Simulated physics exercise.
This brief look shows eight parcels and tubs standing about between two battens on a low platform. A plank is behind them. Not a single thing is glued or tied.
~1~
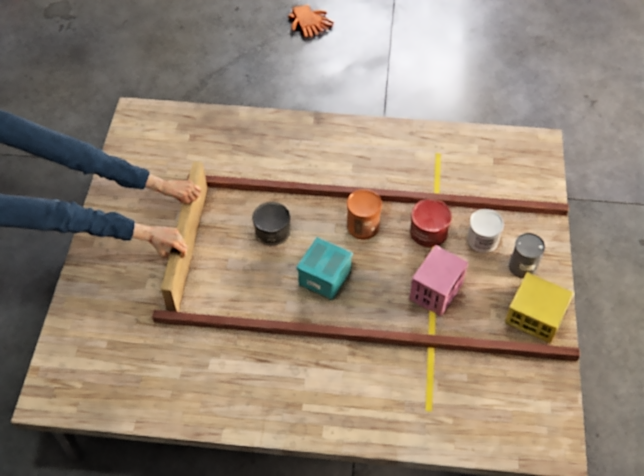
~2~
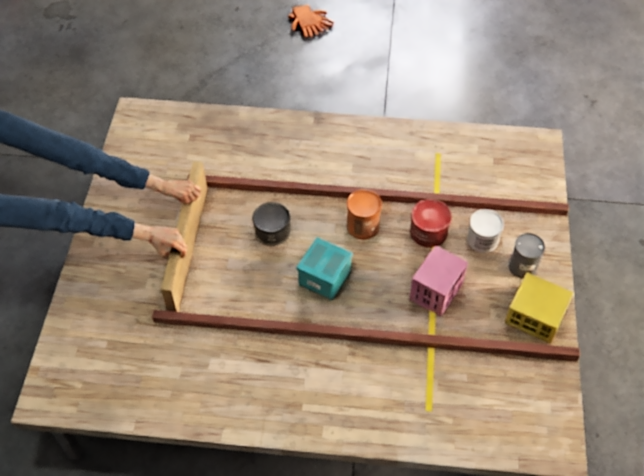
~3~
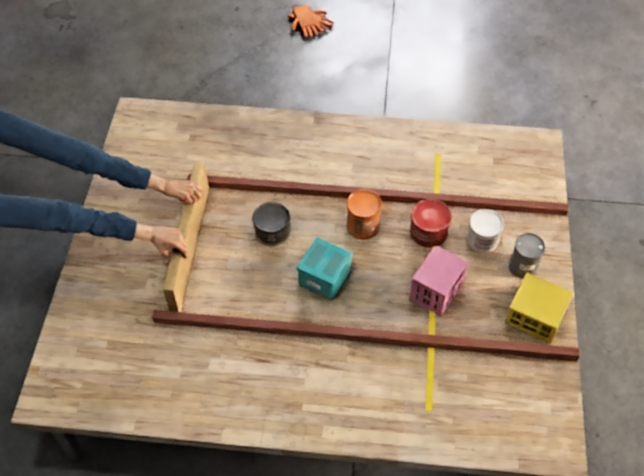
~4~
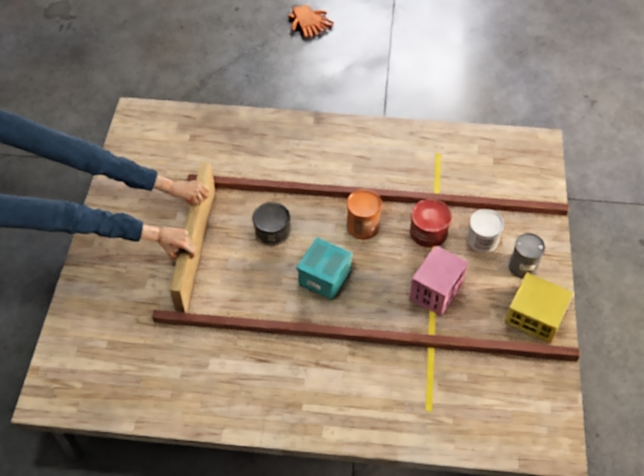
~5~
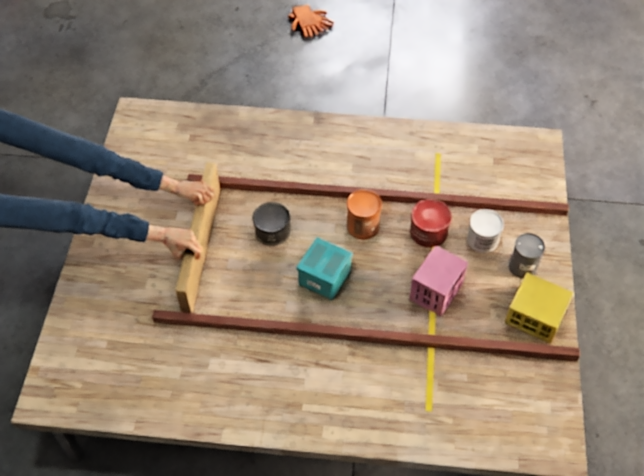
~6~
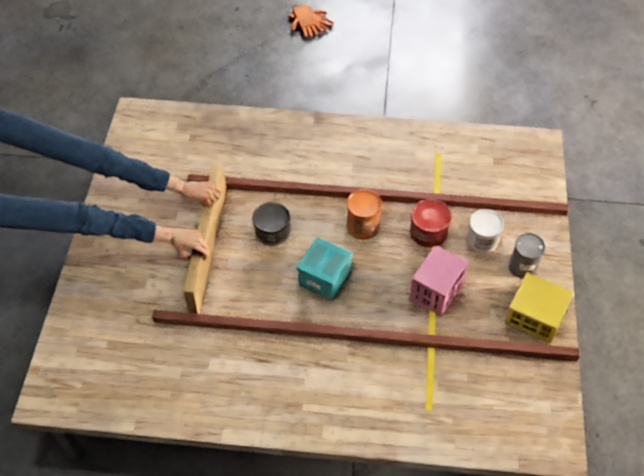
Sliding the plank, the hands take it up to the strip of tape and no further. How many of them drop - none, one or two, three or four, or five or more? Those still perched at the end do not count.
I foresee no drops here.
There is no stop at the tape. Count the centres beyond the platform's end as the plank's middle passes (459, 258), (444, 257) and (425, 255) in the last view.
The counts would come out as 0, 0 and 0.
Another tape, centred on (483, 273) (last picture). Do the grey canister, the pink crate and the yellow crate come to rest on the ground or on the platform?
Short version: The grey canister sits tight, the pink crate sits tight, the yellow crate heads down.
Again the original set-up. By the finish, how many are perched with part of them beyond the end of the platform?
The number overhanging is 0.
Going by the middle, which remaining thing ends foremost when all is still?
The yellow crate.
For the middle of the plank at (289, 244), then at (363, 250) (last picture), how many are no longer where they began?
The first count is 1, and then it's 4.
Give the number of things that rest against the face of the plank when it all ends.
In total, 3.
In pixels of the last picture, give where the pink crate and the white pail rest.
First at (498, 287); second at (523, 236).
Soon after, none off yet; yellow crate at rest near (539, 308); grey canister at rest near (527, 256); white pail at rest near (485, 232).
At rest, the number that fall off is zero.
